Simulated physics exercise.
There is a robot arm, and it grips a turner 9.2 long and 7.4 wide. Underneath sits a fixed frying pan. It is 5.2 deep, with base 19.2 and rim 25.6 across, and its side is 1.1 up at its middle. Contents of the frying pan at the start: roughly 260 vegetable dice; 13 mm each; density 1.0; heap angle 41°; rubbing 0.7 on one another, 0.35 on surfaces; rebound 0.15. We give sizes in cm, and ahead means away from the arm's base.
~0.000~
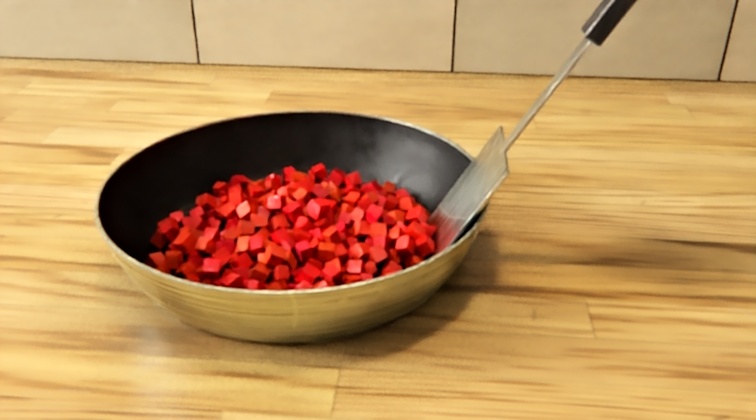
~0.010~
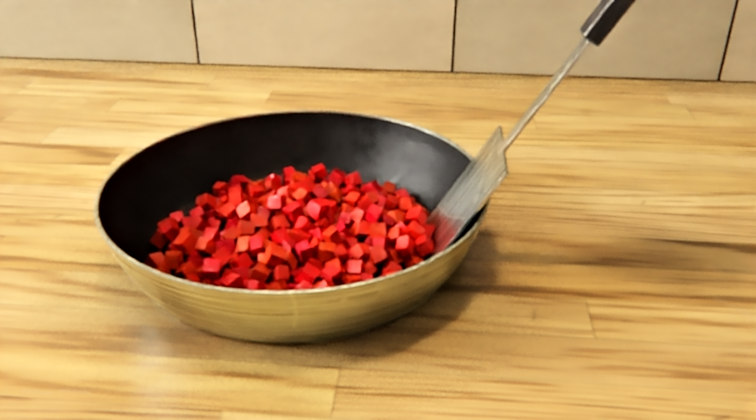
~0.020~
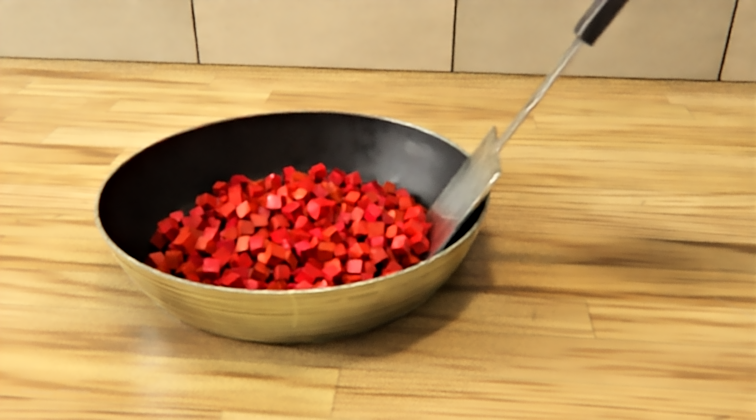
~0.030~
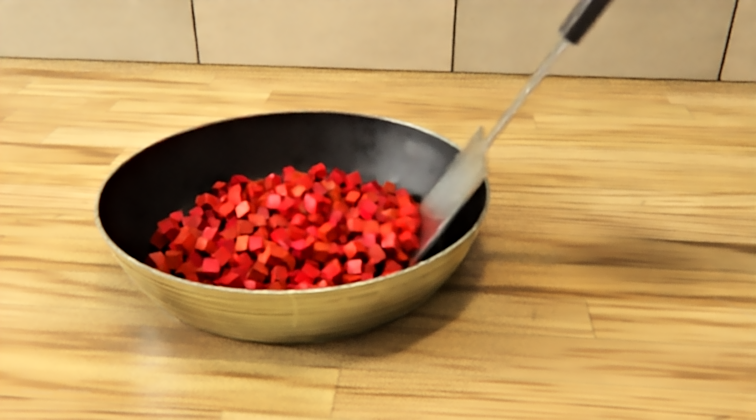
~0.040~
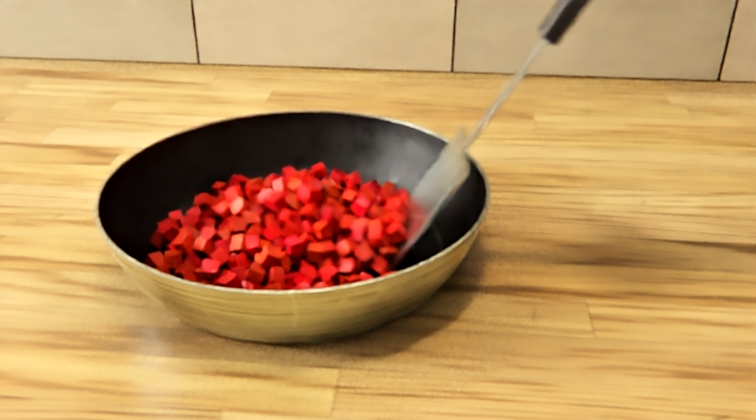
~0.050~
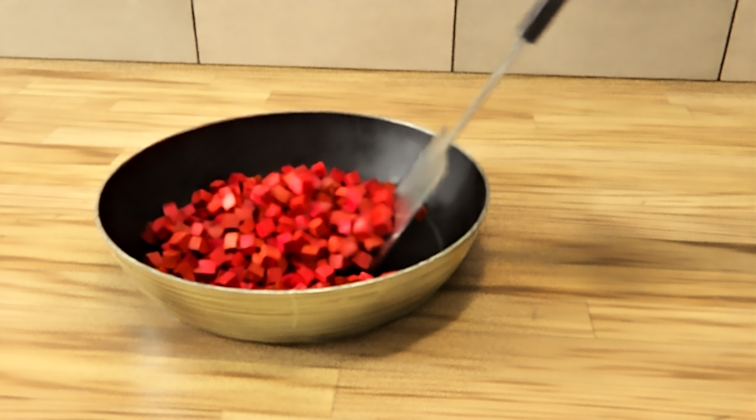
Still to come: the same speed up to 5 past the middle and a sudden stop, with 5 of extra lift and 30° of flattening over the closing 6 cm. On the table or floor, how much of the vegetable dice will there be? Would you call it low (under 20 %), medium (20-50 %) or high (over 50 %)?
I would call it low.
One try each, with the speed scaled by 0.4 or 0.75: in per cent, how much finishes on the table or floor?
0 and 10 %.
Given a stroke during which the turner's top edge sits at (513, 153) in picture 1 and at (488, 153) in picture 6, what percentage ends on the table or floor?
It works out to about 0 %, more or less.
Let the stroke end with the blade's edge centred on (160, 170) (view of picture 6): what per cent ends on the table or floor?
25 %.
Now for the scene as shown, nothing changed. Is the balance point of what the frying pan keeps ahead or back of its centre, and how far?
Ahead of centre, roughly 4.0 centimetres.
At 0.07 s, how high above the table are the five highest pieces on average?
About 5 cm.
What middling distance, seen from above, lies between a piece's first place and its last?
I'd put it at close to 3 centimetres.
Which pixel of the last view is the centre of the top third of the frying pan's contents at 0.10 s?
It is centred close to (262, 208).
After 0.07 s, sloping 58°, highest piece 5 above the table; 261 in the frying pan.
After 0.10 s, sloping 49°, highest piece 6 above the table; 261 in the frying pan.
After 0.31 s, sloping 29°, highest piece 6 above the table; 232 in the frying pan, 26 on the table or floor, 3 on the blade or in flight.
After 1.36 s, sloping 29°, highest piece 6 above the table; 232 in the frying pan, 29 on the table or floor.
At rest, 232 in the frying pan, 29 on the table or floor. That is 11 % on the table or floor.
